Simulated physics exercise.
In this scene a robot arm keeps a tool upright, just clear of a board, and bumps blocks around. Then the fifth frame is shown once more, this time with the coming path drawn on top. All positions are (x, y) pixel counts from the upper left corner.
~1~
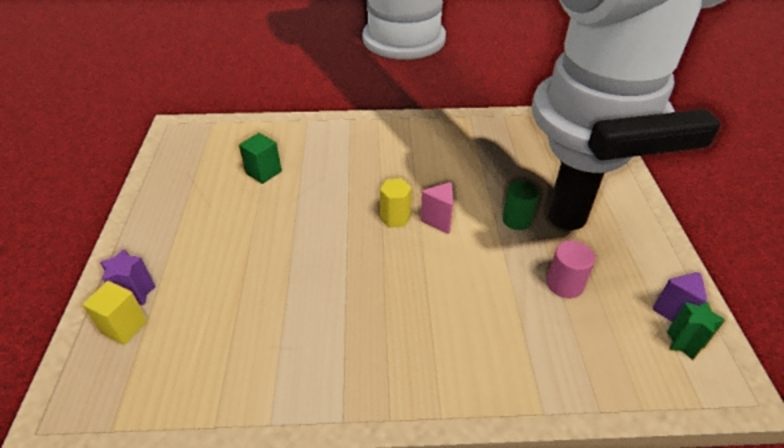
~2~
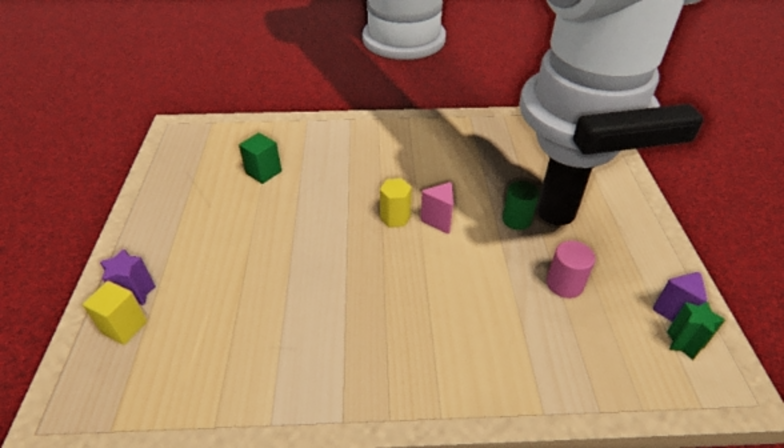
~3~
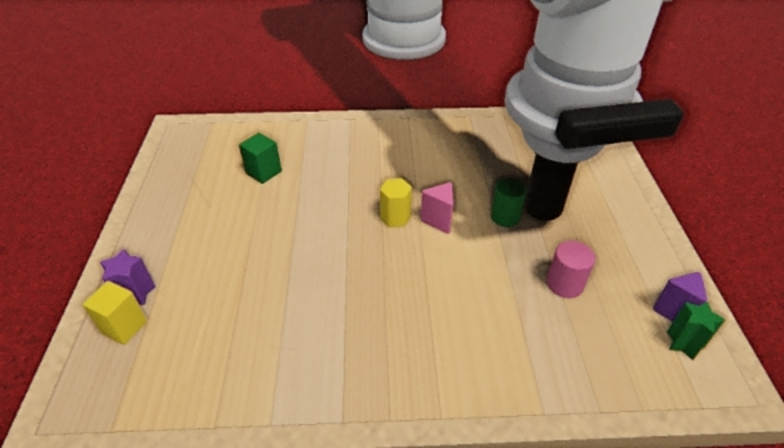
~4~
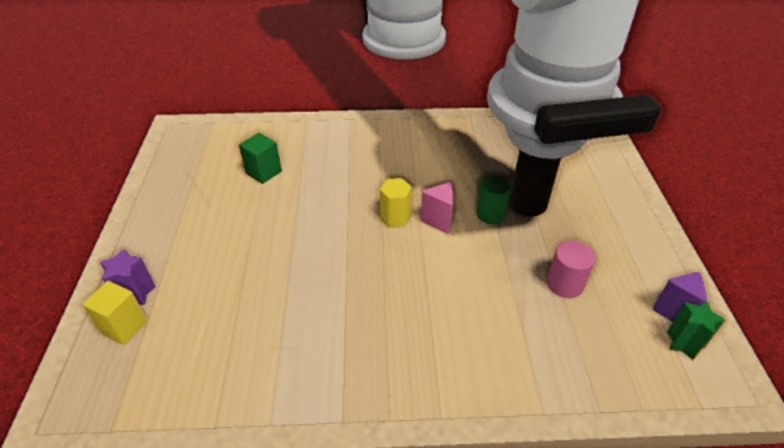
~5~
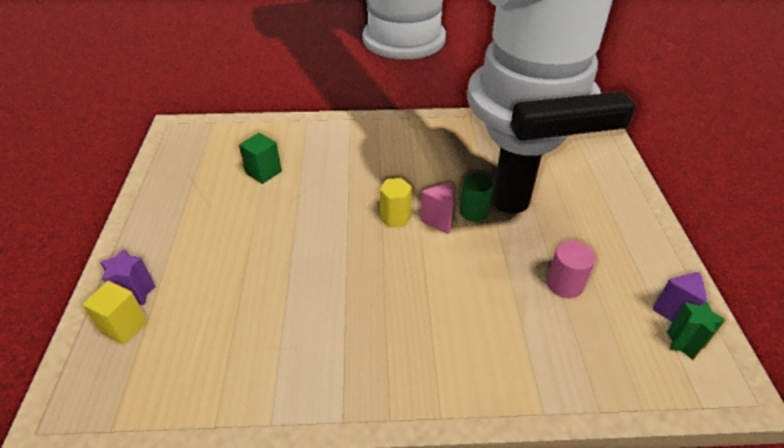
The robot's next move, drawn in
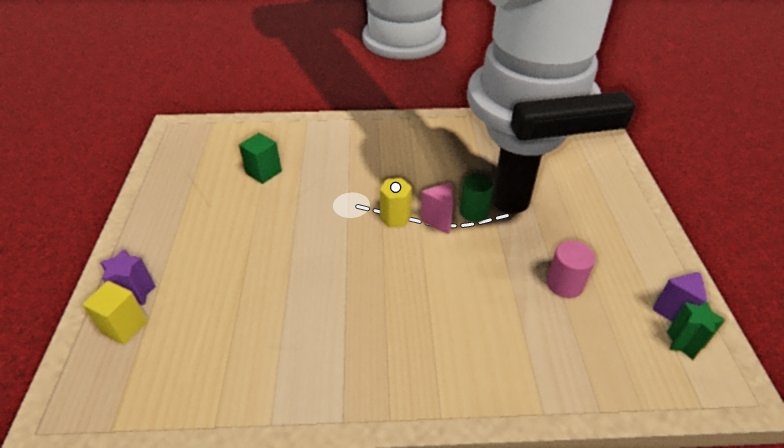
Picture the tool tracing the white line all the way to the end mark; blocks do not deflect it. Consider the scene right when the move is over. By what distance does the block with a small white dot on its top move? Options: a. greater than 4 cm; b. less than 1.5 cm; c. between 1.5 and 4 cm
The correct letter is a.
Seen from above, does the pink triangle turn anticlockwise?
Yes, that is how it ends up.
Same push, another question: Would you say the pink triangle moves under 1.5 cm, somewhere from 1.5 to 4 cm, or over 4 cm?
It is going to finish beyond 4 cm from where it is now.
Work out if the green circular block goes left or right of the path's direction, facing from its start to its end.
Rightward.
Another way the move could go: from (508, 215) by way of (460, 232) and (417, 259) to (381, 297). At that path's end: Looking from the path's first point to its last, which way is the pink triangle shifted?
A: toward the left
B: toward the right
It's B.
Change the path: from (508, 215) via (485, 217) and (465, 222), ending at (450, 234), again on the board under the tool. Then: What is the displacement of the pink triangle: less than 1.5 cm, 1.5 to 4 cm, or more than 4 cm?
Ends 1.5 to 4 cm away.
The drawn path runs from (508, 215) by way of (456, 226) and (402, 217) to (351, 205); the dot is on the yellow six-sided block.
The first path, step by step. One third of the way, tool (458, 211); pink triangle (420, 191), turned 55° anticlockwise; green circular block (437, 177).
Two thirds of the way, tool (402, 202); yellow six-sided block (339, 179); pink triangle (363, 182), turned 50° anticlockwise; green circular block (410, 165).
At the end, tool (350, 190); yellow six-sided block (286, 174), turned 25° anticlockwise; pink triangle (311, 174), turned 65° anticlockwise; green circular block (410, 165).
